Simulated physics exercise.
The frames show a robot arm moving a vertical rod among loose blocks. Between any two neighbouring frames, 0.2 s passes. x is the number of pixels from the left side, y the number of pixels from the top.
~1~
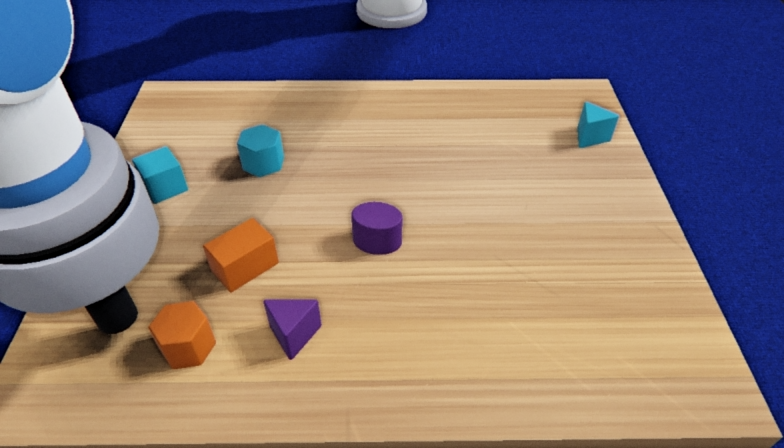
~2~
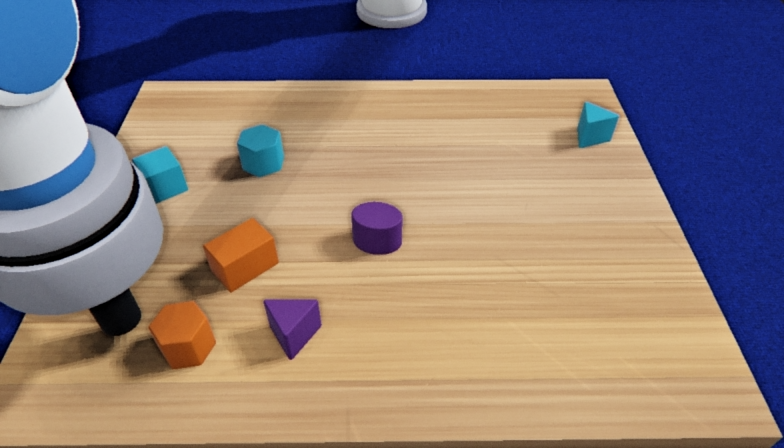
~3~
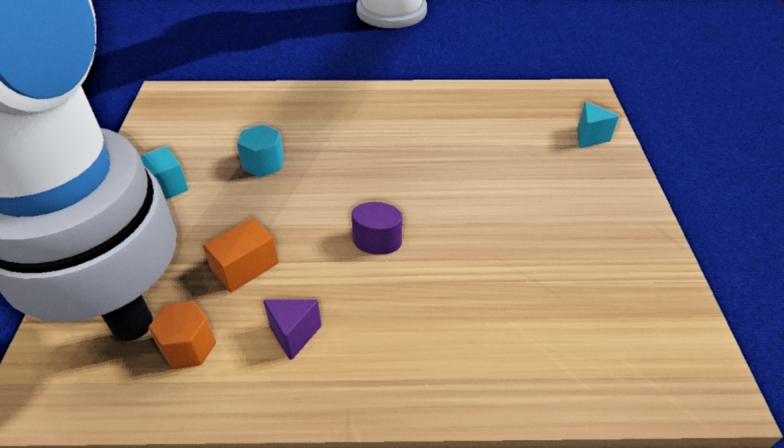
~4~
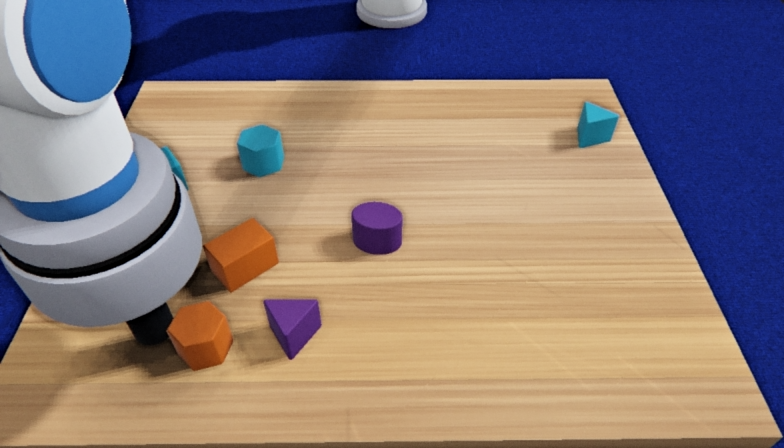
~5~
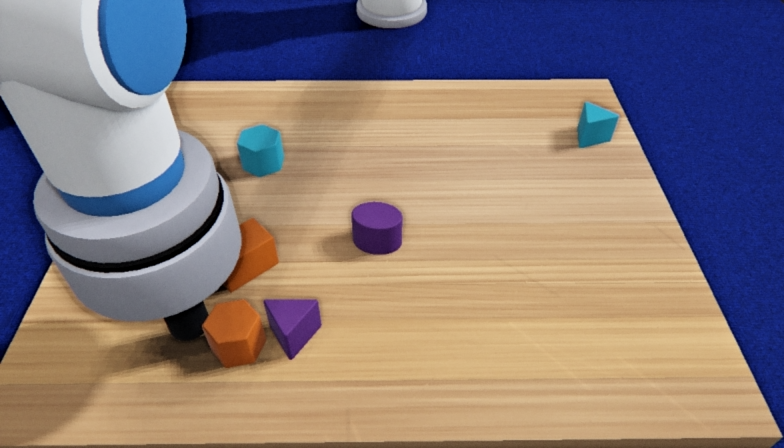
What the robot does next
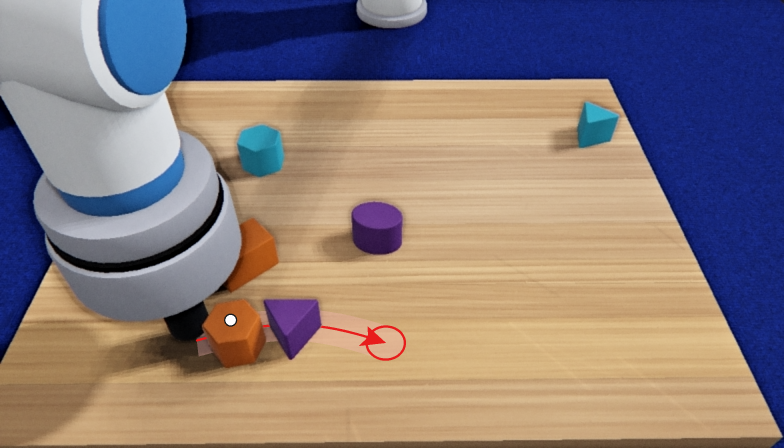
Robot arm sliding its black rod rightward across a wooden board, pushing an orange six-sided block close to a purple triangular block.
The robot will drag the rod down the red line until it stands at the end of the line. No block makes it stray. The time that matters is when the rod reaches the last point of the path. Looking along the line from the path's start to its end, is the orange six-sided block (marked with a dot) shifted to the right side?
Answer: Yes.
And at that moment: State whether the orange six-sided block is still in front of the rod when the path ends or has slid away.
In the end it is beside or behind the rod.
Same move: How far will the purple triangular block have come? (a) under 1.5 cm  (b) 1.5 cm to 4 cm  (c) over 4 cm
(c)
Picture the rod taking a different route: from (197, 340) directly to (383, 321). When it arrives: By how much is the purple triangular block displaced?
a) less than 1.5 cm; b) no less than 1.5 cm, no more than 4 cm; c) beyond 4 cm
It's c.
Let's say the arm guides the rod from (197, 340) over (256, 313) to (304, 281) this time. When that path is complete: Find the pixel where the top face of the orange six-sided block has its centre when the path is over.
Final place: (267, 319).
Drawn move, from (197, 340) via (262, 327) and (325, 327), ending at (386, 343); the dot is on the orange six-sided block.
On the path given first. One third of the way, rod at (258, 311); orange six-sided block at (290, 321), turned 15° clockwise; purple triangular block at (332, 309).
Two thirds of the way, rod at (325, 312); orange six-sided block at (346, 334), turned 45° clockwise; purple triangular block at (389, 317).
At the end, rod at (386, 327); orange six-sided block at (374, 357), turned 90° clockwise; orange rectangle still; purple triangular block at (436, 330).
